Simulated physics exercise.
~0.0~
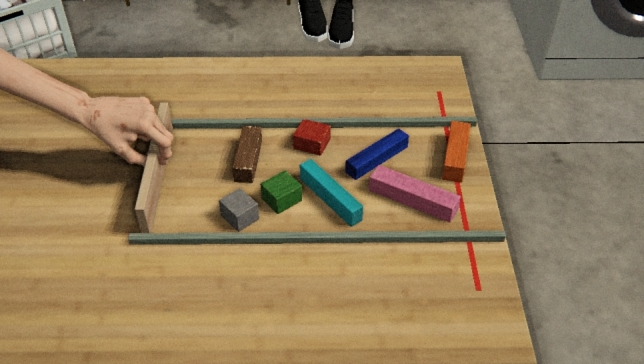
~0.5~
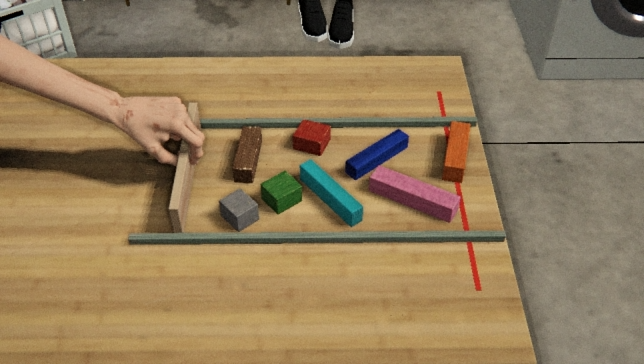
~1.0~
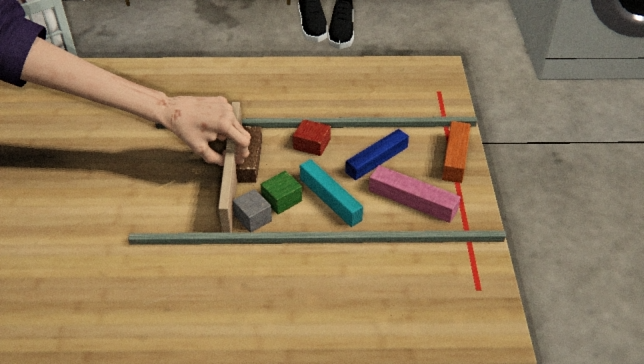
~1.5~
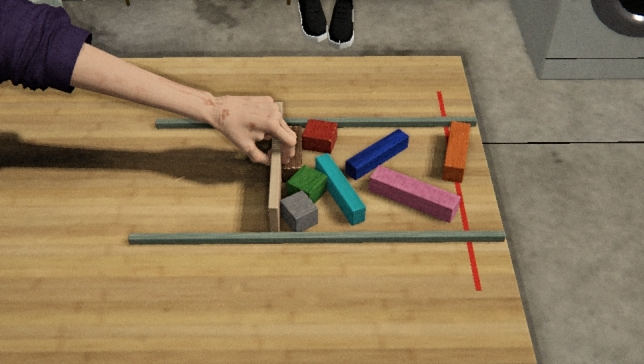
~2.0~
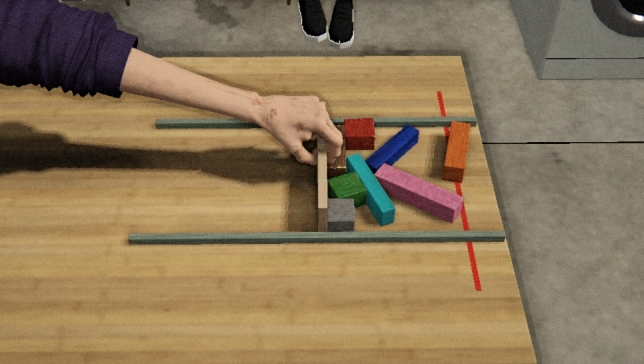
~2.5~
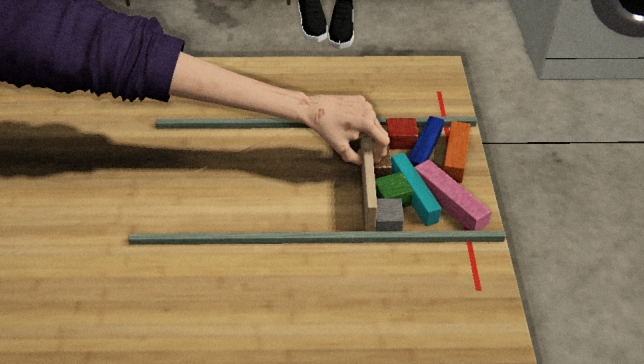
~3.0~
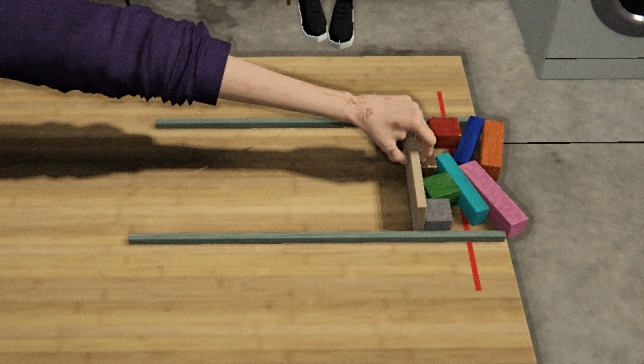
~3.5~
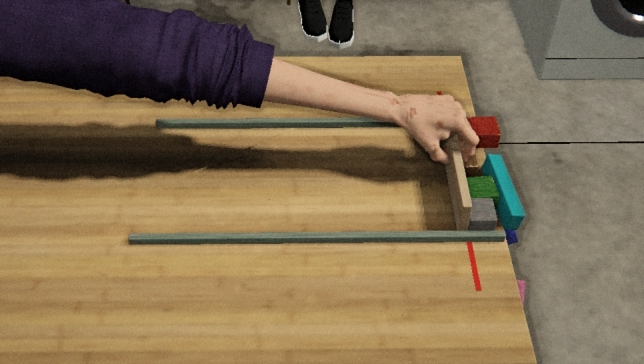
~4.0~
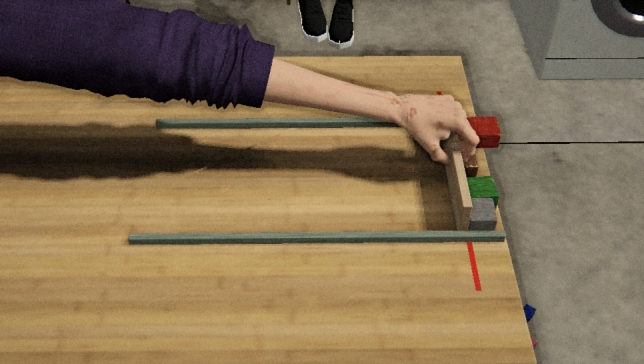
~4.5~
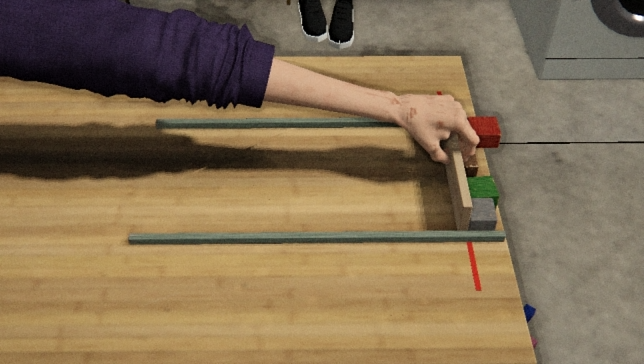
Hand sliding a board along a channel, bunching coloured blocks rightward until four bars drop off the table's end and others stay.
